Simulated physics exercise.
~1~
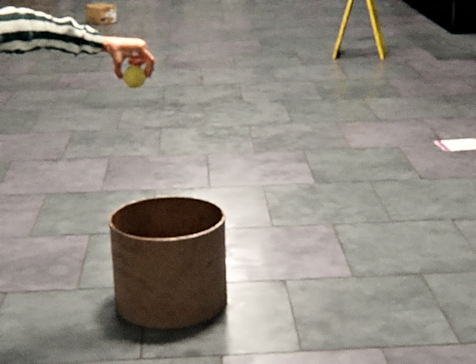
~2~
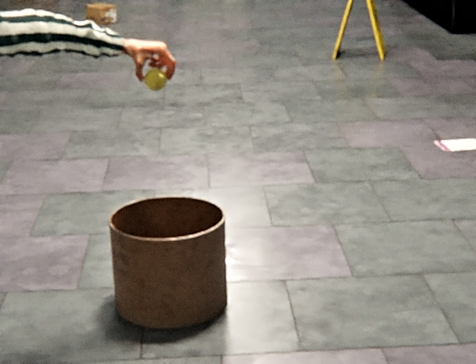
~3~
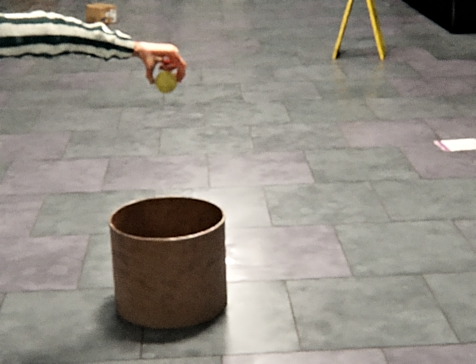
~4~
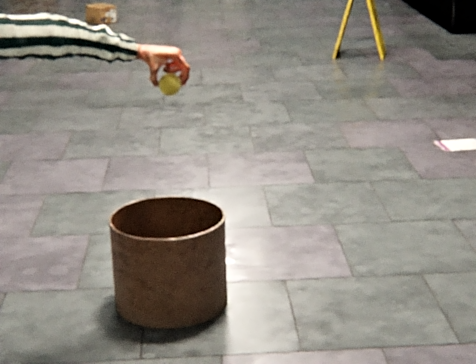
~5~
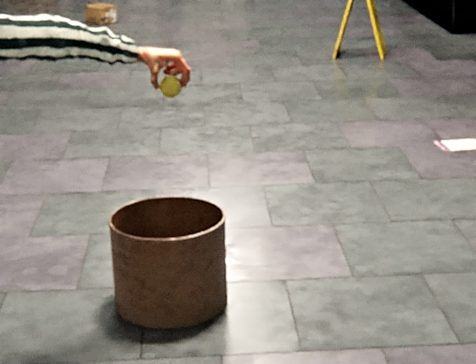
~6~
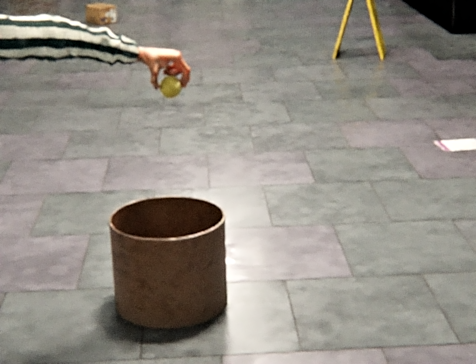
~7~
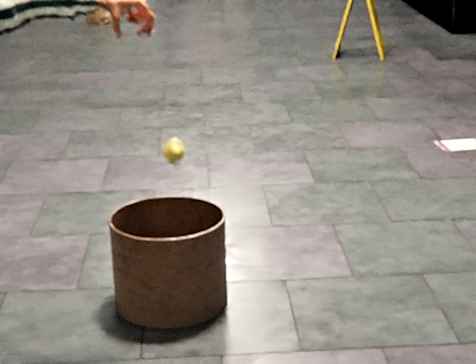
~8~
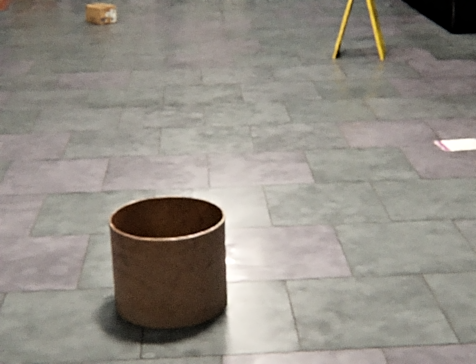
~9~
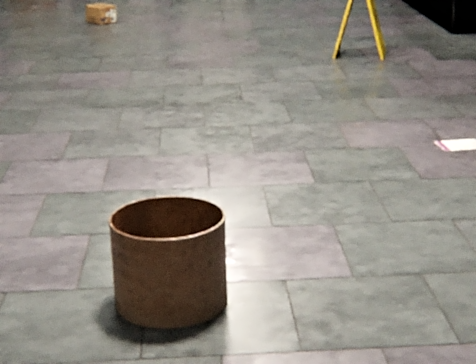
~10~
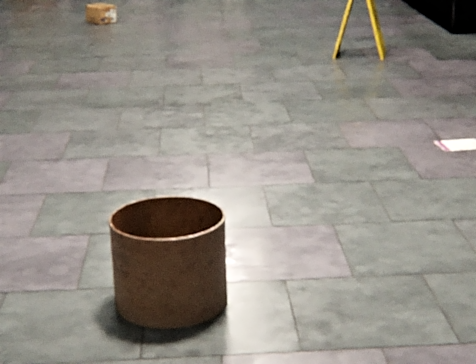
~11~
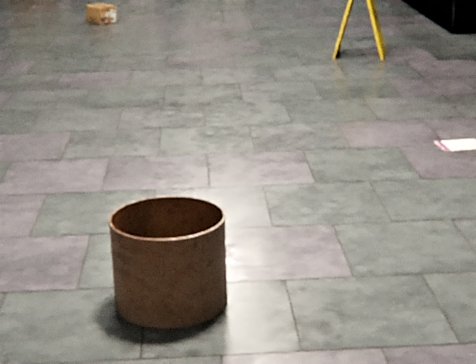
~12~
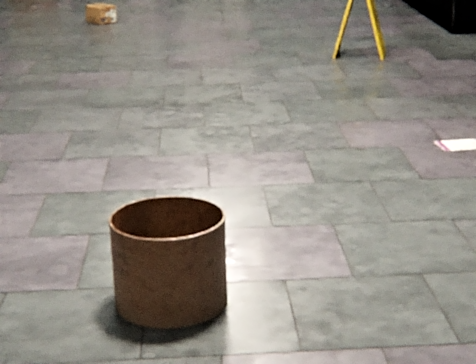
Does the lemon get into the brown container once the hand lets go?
Yes, the lemon falls straight down toward the open top and lands inside the container, out of sight.
